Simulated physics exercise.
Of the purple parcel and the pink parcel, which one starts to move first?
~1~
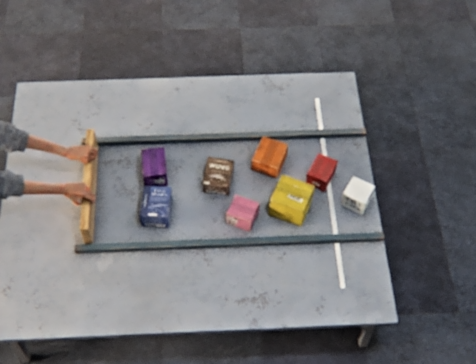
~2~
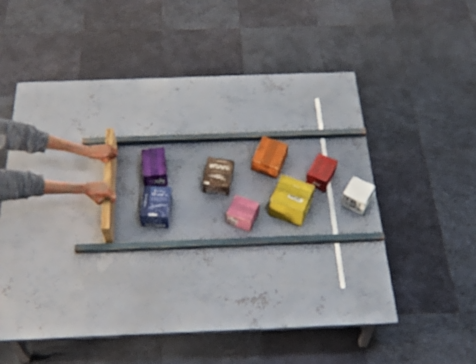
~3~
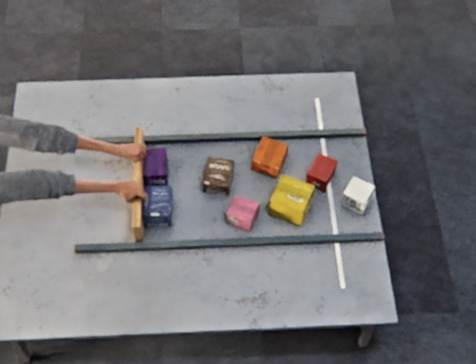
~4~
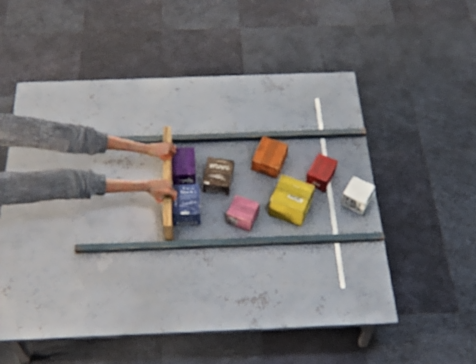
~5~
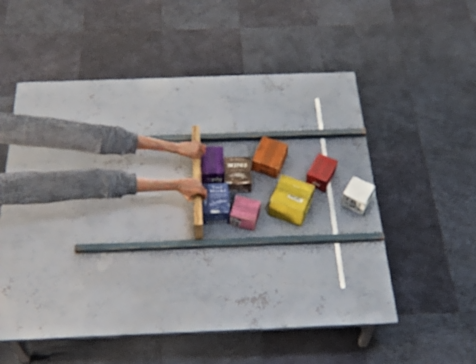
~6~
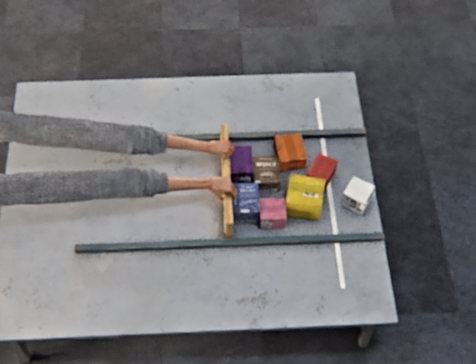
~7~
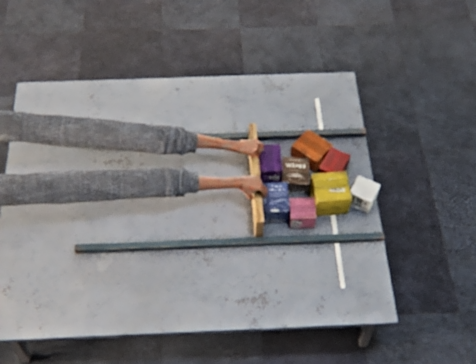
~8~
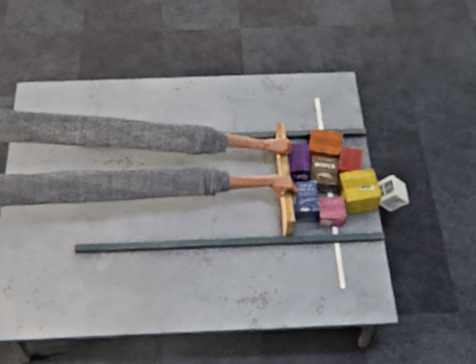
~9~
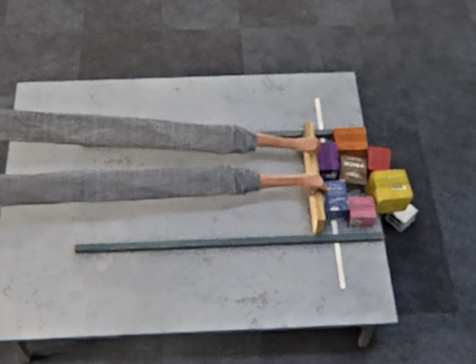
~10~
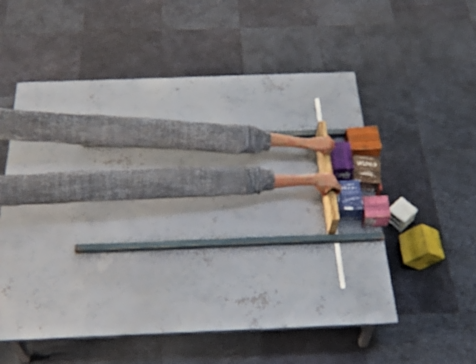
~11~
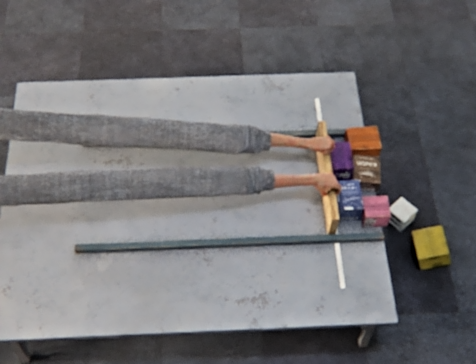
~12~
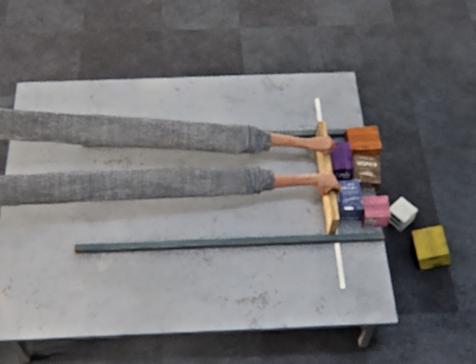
The purple parcel starts to move first, pushed along by the plank. The pink parcel is still at rest then and only starts moving later.
Two hands push a plank to the white tape, shoving some boxes off the table's edge.
